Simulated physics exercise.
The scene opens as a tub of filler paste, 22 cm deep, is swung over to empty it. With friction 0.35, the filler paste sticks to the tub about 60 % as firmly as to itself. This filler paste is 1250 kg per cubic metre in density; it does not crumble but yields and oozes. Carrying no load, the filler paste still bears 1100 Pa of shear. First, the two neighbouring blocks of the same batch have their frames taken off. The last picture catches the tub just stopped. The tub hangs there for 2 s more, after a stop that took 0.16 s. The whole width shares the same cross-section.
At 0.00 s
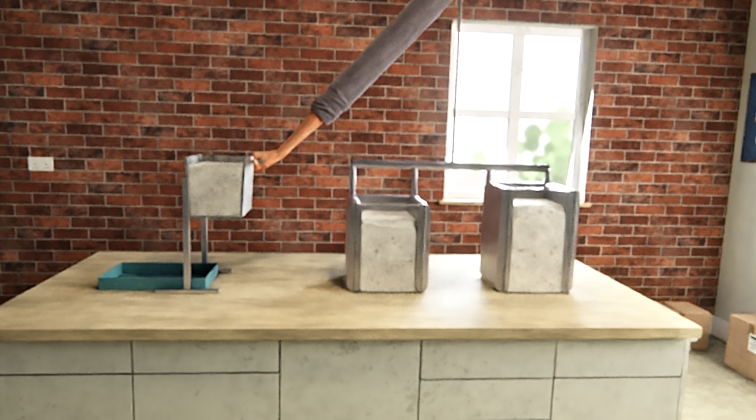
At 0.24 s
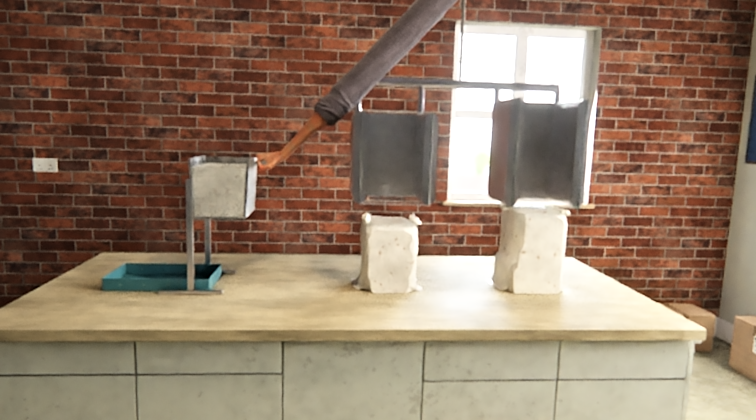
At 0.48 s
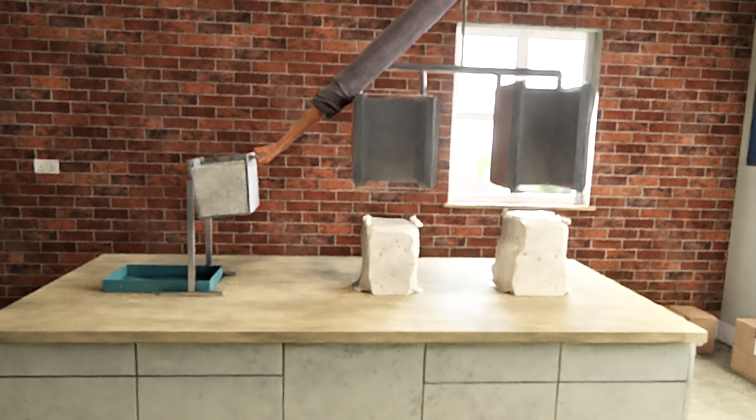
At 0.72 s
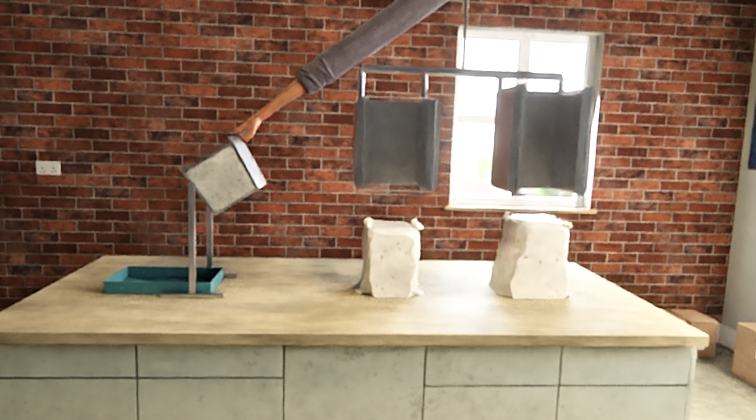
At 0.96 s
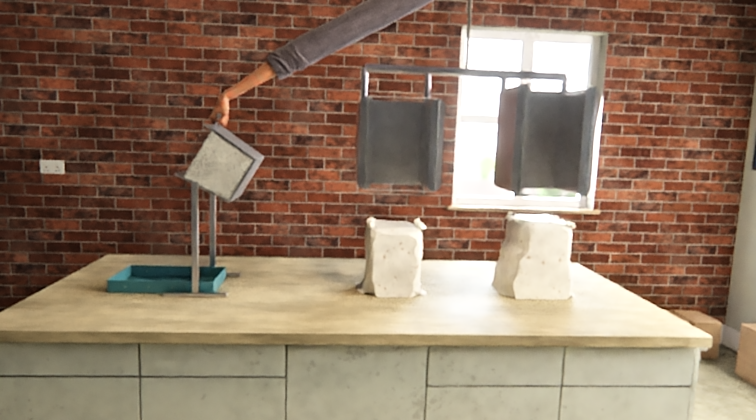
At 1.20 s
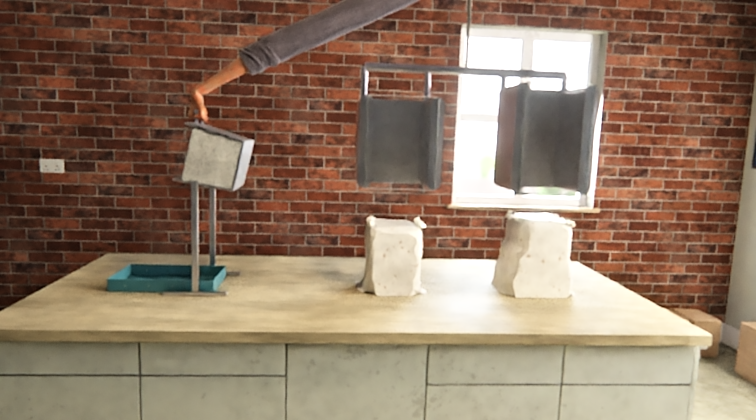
An arm in a grey sleeve reaches down from above to a pale grey tub on a metal stand at the left of a wooden-topped counter, seen from the front in a brick-walled room. A teal tray sits below, and two pale blocks in dark metal casings stand nearer a bright window. The casings rise off the blocks, the right block slumps slightly, then the hand swings the tub over leftward.
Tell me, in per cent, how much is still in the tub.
Something like 100 out of 100.
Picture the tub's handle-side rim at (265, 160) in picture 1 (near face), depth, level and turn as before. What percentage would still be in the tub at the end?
Some 100 percent would still be in the tub at the end.
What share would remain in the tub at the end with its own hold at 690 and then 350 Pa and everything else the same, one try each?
You'd see 100 percent the first time and 75 percent the second.
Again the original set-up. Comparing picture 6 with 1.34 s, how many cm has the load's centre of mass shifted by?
0 cm.
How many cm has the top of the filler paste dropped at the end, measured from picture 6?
The top ends up some 0 cm below its level in the last picture.
After 1.34 s, the tub is at 77 degrees and holds 100 %.
After 1.51 s, the tub is at 77 degrees and holds 100 %.
After 1.68 s, the tub is at 77 degrees and holds 100 %.
After 1.85 s, the tub is at 77 degrees and holds 100 %.
After 3.20 s, at the end, the tub is at 77 degrees and holds 100 %.
